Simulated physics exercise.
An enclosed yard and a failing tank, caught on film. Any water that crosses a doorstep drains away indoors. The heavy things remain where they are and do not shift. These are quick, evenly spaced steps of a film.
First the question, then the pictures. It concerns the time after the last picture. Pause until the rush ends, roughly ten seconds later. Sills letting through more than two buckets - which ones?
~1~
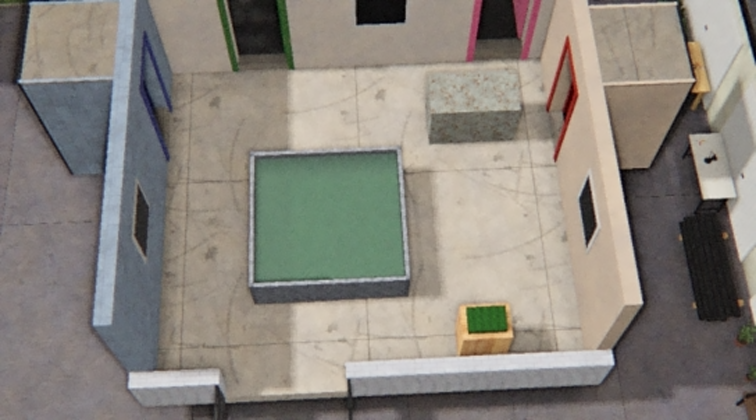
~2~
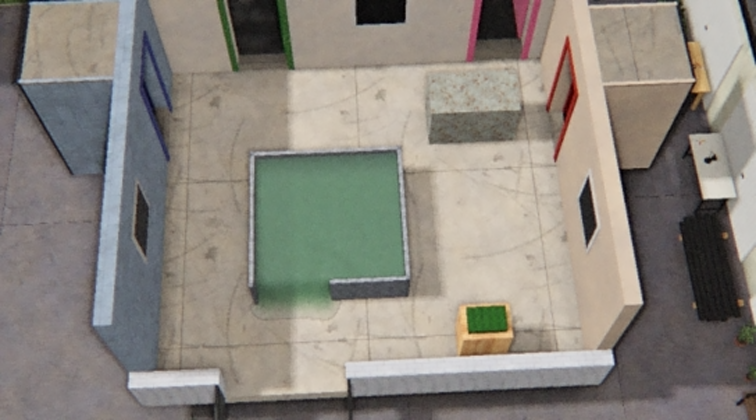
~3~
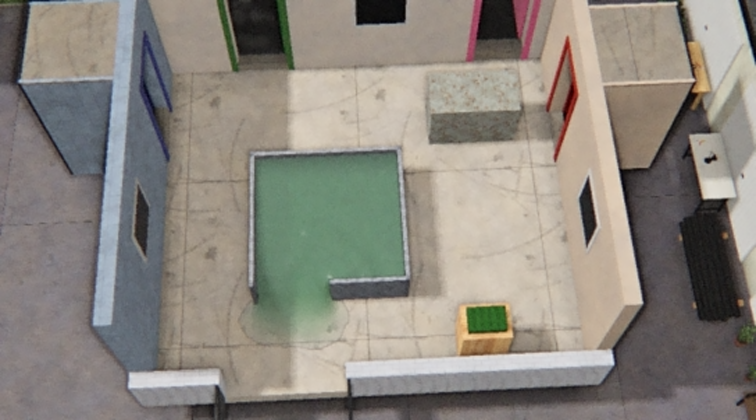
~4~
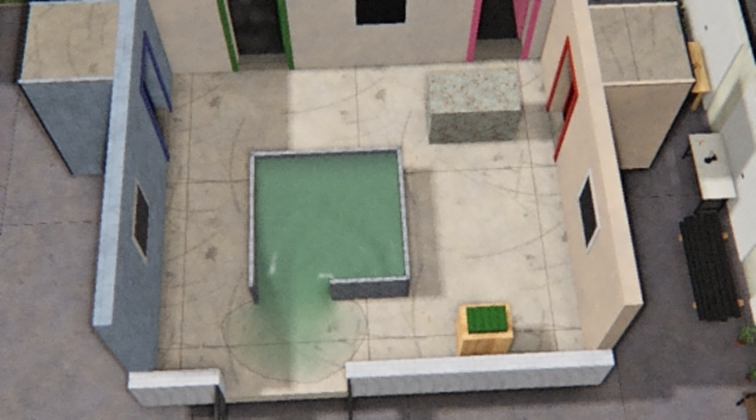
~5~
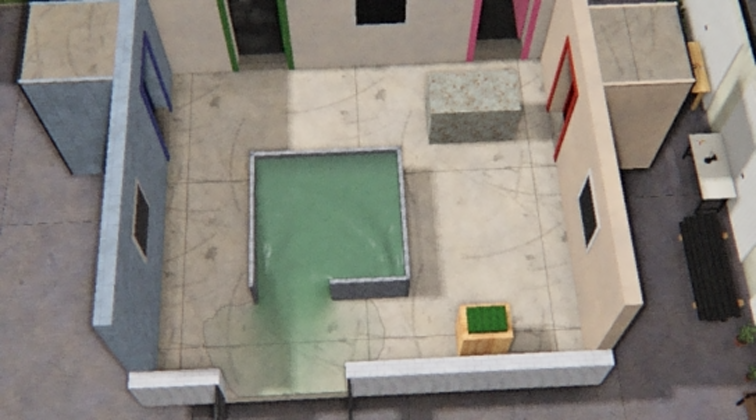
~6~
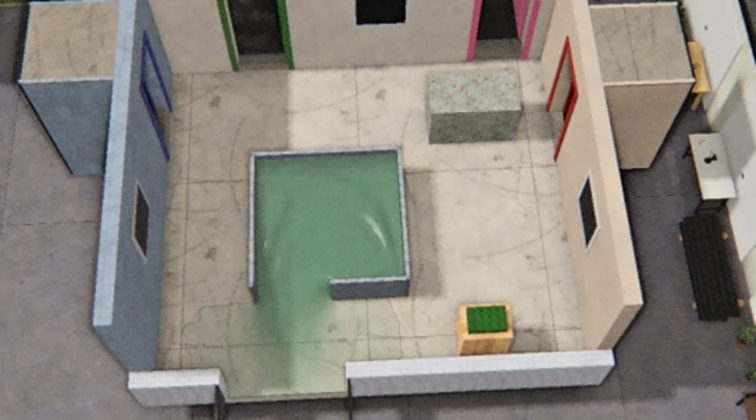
Sill by sill: Pink door: Not more than two; blue door: Not more than two; green door: Not more than two; red door: Not more than two.
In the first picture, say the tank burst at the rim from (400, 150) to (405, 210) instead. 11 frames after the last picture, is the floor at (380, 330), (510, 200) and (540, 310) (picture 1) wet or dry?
Untouched, submerged, submerged.
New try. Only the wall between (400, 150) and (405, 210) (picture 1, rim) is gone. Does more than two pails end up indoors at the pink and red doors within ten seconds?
My reading: The pink one is under, the red one passes that mark.
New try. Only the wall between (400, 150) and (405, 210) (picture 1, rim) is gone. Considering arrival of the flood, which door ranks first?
It would be the red one.
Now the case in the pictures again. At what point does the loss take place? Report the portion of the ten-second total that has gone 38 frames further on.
It works out at roughly 80 per cent.
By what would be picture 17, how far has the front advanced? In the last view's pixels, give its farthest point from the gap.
I'd say near (579, 364).
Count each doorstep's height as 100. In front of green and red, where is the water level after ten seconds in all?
The first sits near 30 in a hundred and the second near 0 in a hundred.
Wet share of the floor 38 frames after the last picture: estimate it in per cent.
My estimate is roughly 50 percent.
A moment on, water covers 15 % of the floor; the pink door not reached, the blue door not reached, the green door not reached, the red door not reached.
Next, water covers 20 % of the floor; the pink door not reached, the blue door not reached, the green door not reached, the red door not reached.
Then, water covers 35 % of the floor; the pink door not reached, the blue door wet at the sill, nothing in, the green door not reached, the red door not reached.
Later, water covers 50 % of the floor; the pink door not reached, the blue door wet at the sill, nothing in, the green door wet at the sill, nothing in, the red door not reached.
In the end, water covers 70 % of the floor; the pink door not reached, the blue door wet at the sill, nothing in, the green door wet at the sill, nothing in, the red door not reached.
